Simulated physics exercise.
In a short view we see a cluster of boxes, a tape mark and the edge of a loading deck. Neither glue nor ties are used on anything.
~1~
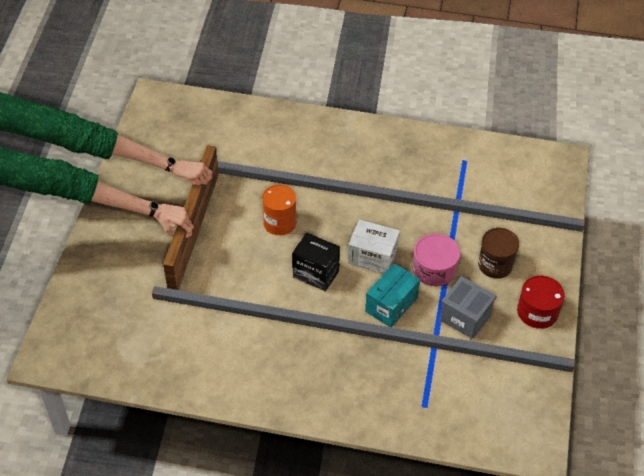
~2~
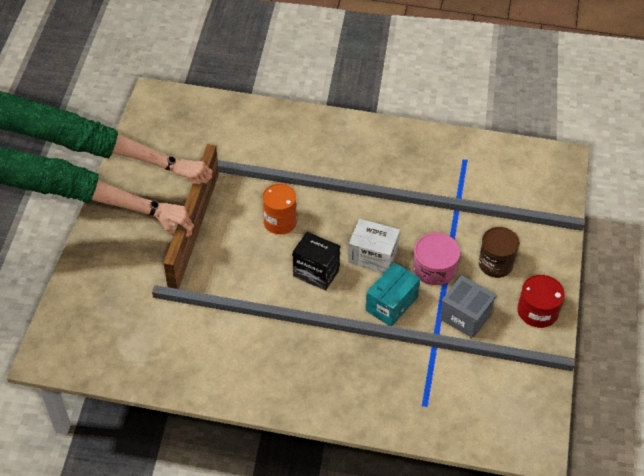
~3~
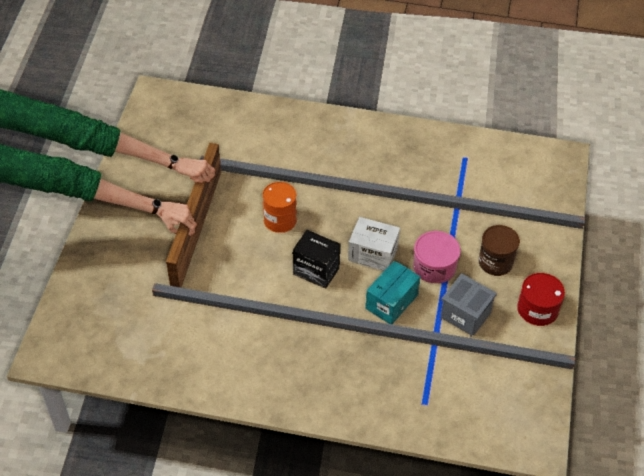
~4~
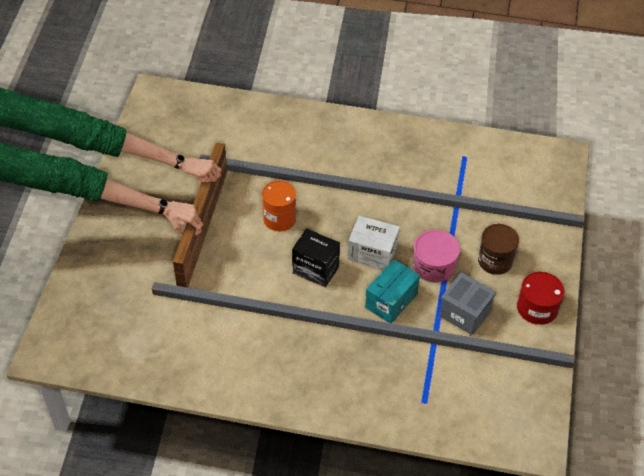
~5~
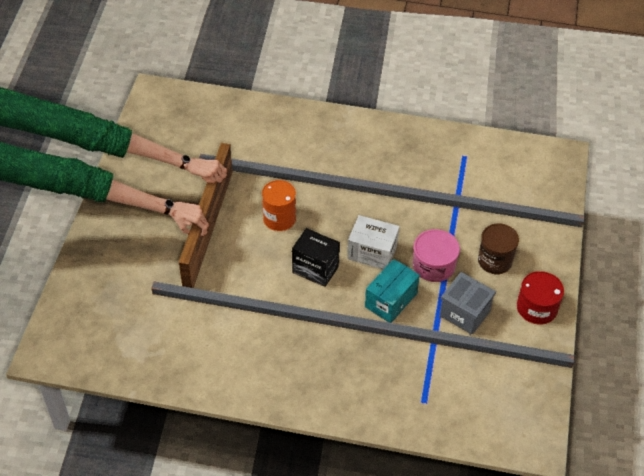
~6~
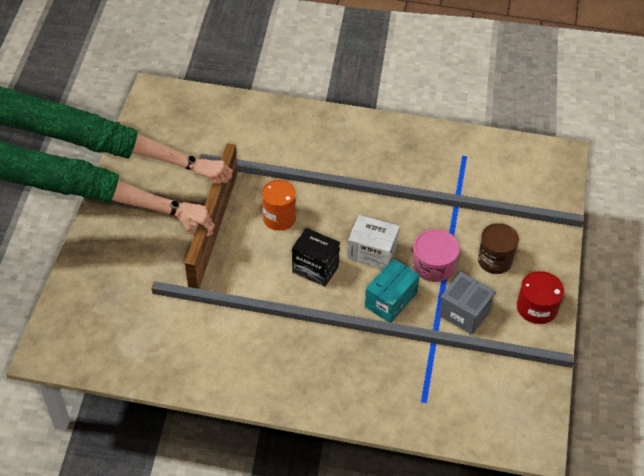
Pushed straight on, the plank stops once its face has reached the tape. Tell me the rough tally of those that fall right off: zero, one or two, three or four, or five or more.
Tally: Zero.
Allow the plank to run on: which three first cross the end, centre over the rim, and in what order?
First comes the red canister, followed by the pink pail, and then the grey tote.
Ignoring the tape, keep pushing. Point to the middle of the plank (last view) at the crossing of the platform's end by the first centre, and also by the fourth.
At (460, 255) for the first, at (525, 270) for the fourth.
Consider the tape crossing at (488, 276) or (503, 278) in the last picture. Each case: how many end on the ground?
First try 1, second try 1.
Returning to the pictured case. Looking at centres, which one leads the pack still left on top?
Nearest at the end: The red canister.
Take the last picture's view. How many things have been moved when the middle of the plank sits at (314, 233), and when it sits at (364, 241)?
The count reaches 2 first and 5 second.
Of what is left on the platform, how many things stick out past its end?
Tally: 1.
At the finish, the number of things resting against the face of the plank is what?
That makes 3.
A little later, none off yet; red canister at rest near (540, 298); brown pail at rest near (498, 249); grey tote at rest near (467, 304).
Next, none off yet; red canister at rest near (540, 298); brown pail at rest near (499, 249); grey tote shifted a little near (470, 311).
When it is over, the number that fall off is zero.
